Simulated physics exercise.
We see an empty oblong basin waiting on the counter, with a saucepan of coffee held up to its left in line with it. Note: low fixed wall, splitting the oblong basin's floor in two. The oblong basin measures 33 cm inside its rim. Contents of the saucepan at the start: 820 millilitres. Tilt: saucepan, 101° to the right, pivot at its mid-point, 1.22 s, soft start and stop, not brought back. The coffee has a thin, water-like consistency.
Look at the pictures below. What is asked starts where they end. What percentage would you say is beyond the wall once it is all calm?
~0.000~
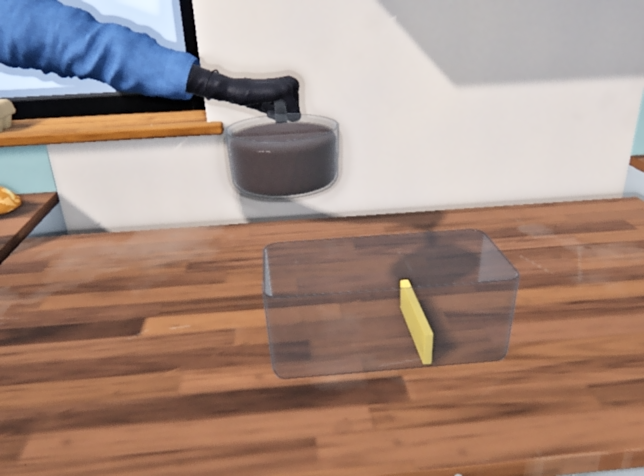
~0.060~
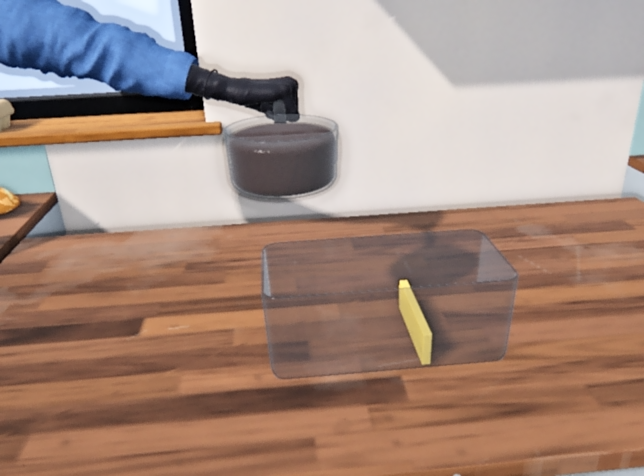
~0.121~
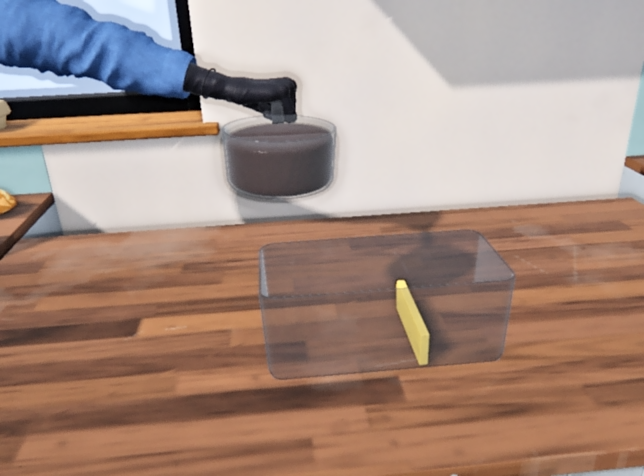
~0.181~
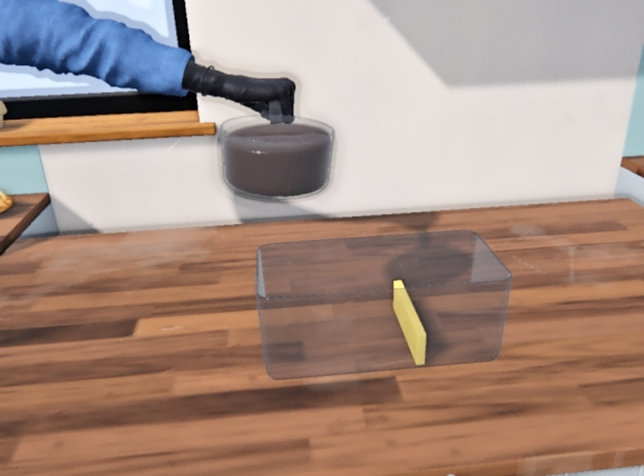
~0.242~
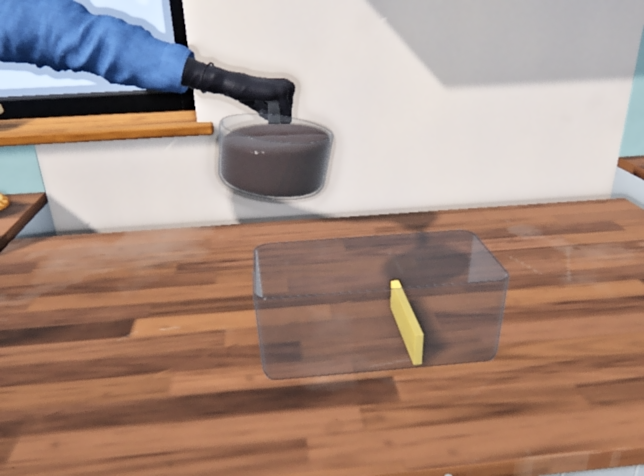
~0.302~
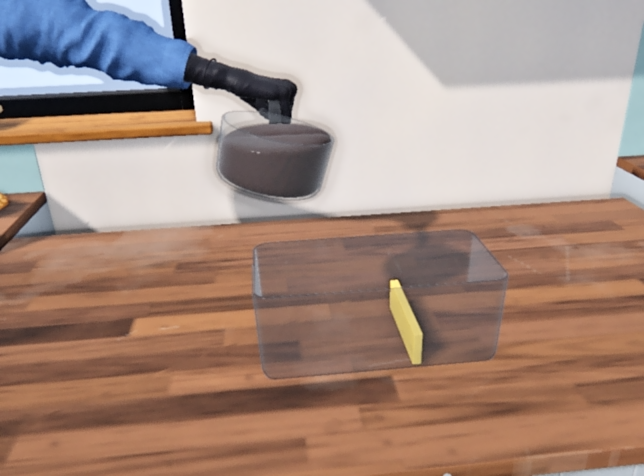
I would put it at about 15 per cent.
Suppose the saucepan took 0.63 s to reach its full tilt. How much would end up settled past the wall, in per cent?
Estimate: Close to 5 per cent.
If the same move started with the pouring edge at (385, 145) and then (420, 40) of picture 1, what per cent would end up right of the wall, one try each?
Near 70 in a hundred on the first go and near 75 in a hundred on the second.
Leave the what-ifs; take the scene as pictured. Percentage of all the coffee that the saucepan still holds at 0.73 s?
52 %.
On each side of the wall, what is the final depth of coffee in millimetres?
Some 22 mm on the left and 8 mm on the right.
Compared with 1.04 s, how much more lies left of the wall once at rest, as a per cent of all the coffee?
Roughly 20 per cent.
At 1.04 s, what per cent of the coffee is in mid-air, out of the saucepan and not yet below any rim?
10 per cent or so.
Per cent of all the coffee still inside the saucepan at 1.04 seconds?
Around 10 in a hundred.
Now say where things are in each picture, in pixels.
In the first picture, tilt 0°; pouring edge (338, 125); surface from (229, 138) to (336, 132); the oblong basin's rim runs from (264, 270) to (500, 253); the wall's top is at (416, 306).
In the second picture, tilt 1°; pouring edge (337, 126); surface from (229, 138) to (335, 132).
In the third picture, tilt 2°; pouring edge (335, 128); surface from (226, 138) to (332, 134).
In the fourth picture, tilt 5°; pouring edge (333, 131); surface from (224, 138) to (331, 133).
In the fifth picture, tilt 9°; pouring edge (332, 135); surface from (222, 138) to (330, 135).
In the sixth picture, tilt 15°; pouring edge (333, 140); surface from (222, 139) to (331, 134).
By 0.73 s the tilt is 65° and 51 per cent is still to pour, 16 is left of the wall and 1 right of it.
By 1.04 s the tilt is 96° and 10 per cent is still to pour, 65 is left of the wall and 14 right of it.
By 1.37 s the tilt is 101° and 1 per cent is still to pour, 82 is left of the wall and 15 right of it.
By 1.72 s the tilt is 101° and 0 per cent is still to pour, 84 is left of the wall and 15 right of it.
At rest 84 per cent lies left of the wall, 15 right of it and 1 outside.
